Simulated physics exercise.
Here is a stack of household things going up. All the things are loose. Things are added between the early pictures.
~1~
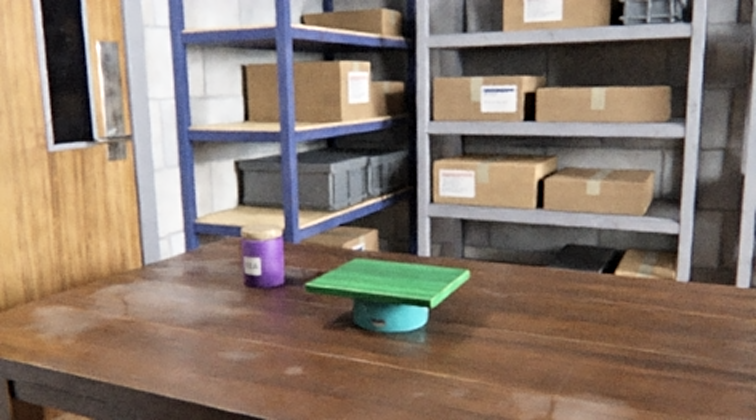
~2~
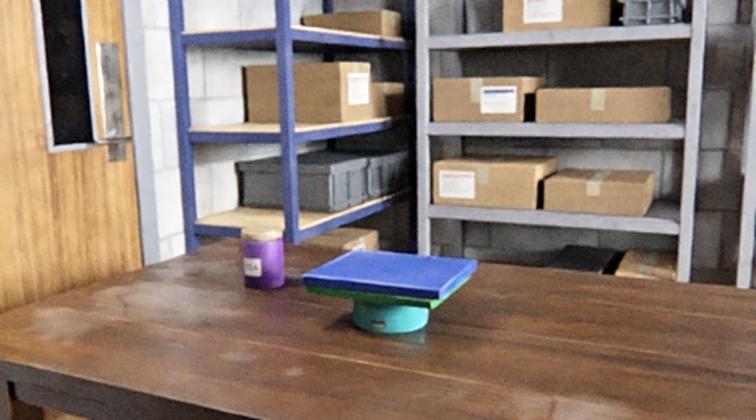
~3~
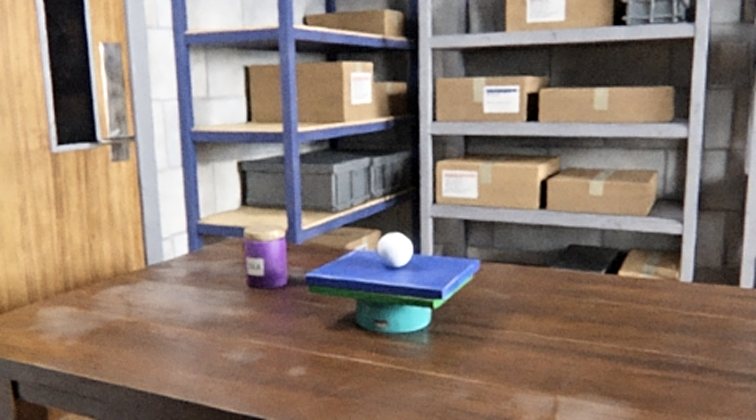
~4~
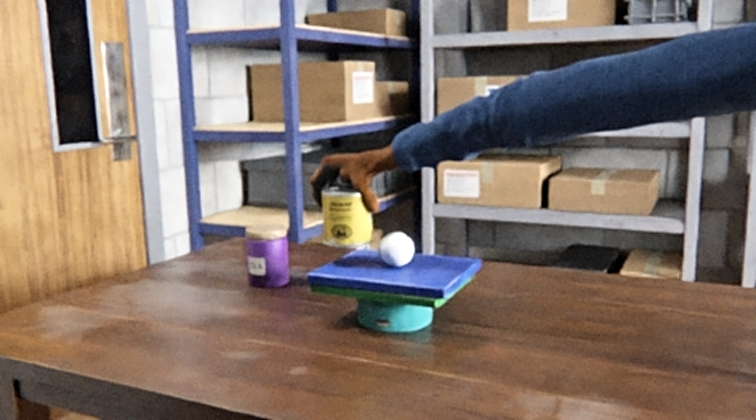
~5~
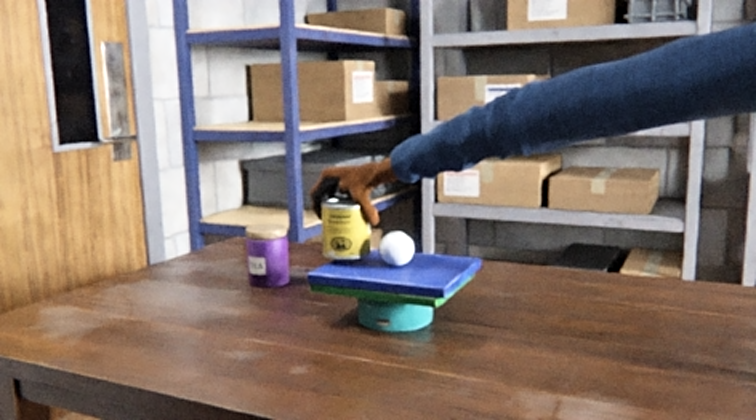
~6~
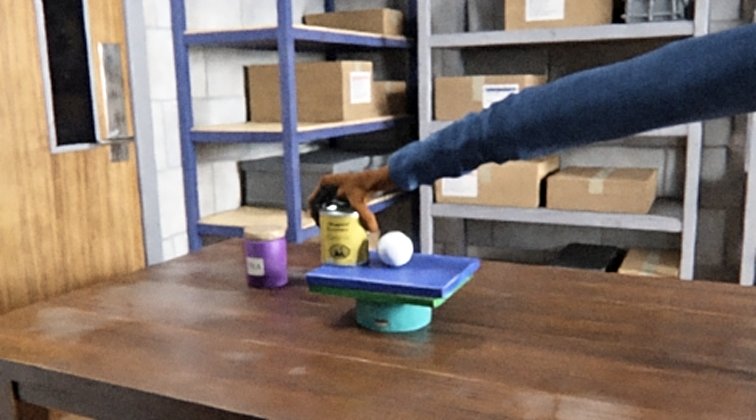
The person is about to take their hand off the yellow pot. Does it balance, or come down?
In the end the pile stays up.
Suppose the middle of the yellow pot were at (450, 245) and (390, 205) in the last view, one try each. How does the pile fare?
First try: It holds; second try: It comes apart.
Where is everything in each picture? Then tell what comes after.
The last thing is not in view yet, in the first frame.
The last thing is not in view yet, in the second frame.
The last thing is not in view yet, in the third frame.
Still above its spot; yellow pot (347, 216), in the fourth frame.
Still above its spot; yellow pot (346, 228); purple jar (268, 255), in the fifth frame.
Set down, still held; yellow pot (345, 235); blue tray (395, 271), in the sixth frame.
Then, 0.90 s past the last view, nothing moves.
Then, 2.10 s past the last view, yellow pot resting near (344, 236).
Finally, all 6 still in place. Final places as the last picture's camera would see them, yellow pot near (344, 236). The pile holds.
